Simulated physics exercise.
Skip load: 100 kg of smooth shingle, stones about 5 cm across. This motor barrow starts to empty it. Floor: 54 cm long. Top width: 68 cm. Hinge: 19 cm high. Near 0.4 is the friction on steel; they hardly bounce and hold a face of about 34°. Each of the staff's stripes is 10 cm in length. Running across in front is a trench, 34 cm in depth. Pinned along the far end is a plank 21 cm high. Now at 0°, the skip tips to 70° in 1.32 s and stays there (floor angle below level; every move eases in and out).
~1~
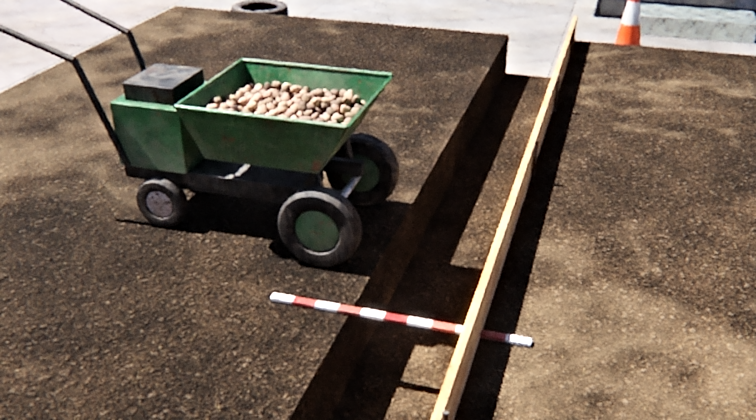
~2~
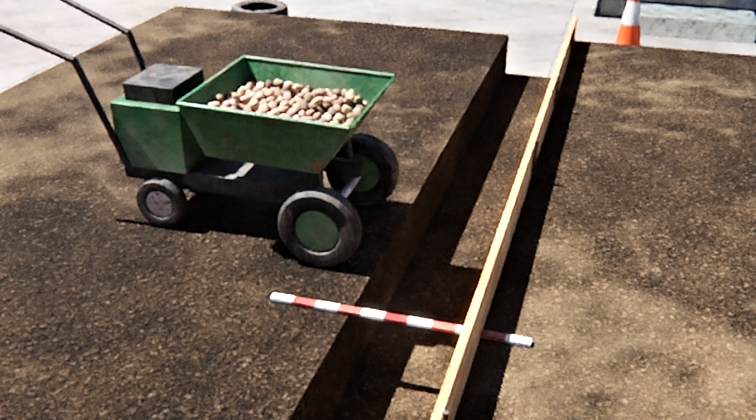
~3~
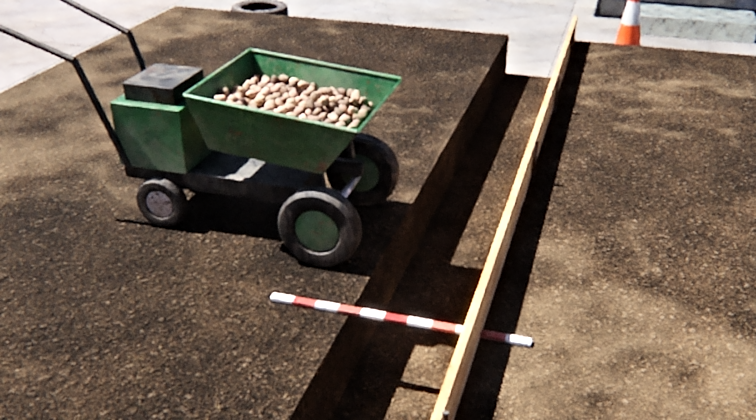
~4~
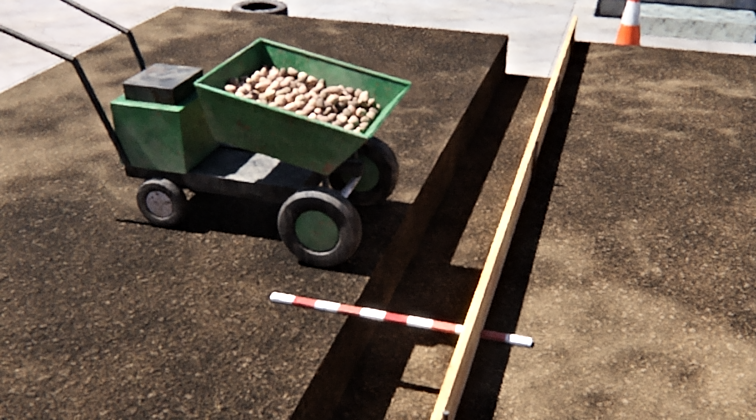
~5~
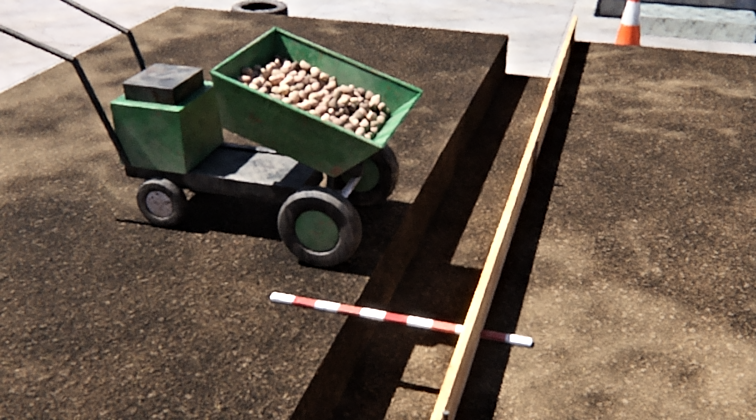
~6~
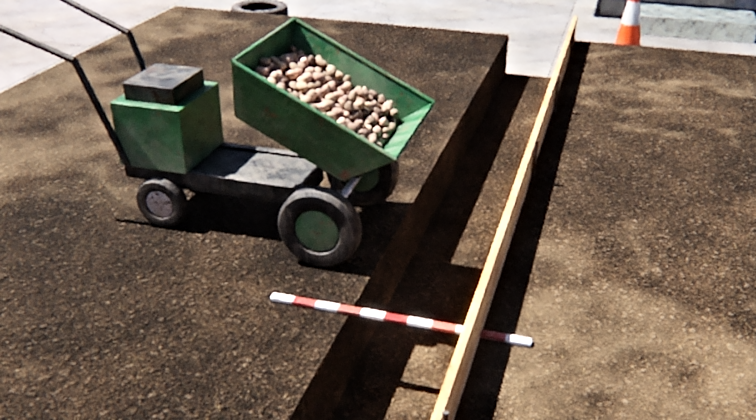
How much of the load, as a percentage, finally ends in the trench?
I would put it at about 97 per cent.
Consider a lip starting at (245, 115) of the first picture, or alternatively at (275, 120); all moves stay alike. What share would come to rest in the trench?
About 85 and 100 per cent.
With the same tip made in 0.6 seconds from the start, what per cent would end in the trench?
Close to 80 percent, then.
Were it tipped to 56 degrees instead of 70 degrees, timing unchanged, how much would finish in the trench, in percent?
It comes out at about 50 percent.
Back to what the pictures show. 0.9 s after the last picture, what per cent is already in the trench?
Close to 45 per cent at that time.
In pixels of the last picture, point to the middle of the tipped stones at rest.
Around (463, 301).
Then, 0.4 s after the last picture the floor is at 59°, 100 % in the skip; the foremost stones are at (441, 179).
Then, 0.9 s after the last picture the floor is at 70°, 55 % in the skip, 44 % in the trench, 1 % past the trench; the foremost stones are at (517, 226).
Then, 1.2 s after the last picture the floor is at 70°, 24 % in the skip, 73 % in the trench, 3 % past the trench; the foremost stones are at (577, 271).
Then, 3.2 s after the last picture the floor is at 70°, 0 % in the skip, 97 % in the trench, 3 % past the trench; the foremost stones are at (599, 276).
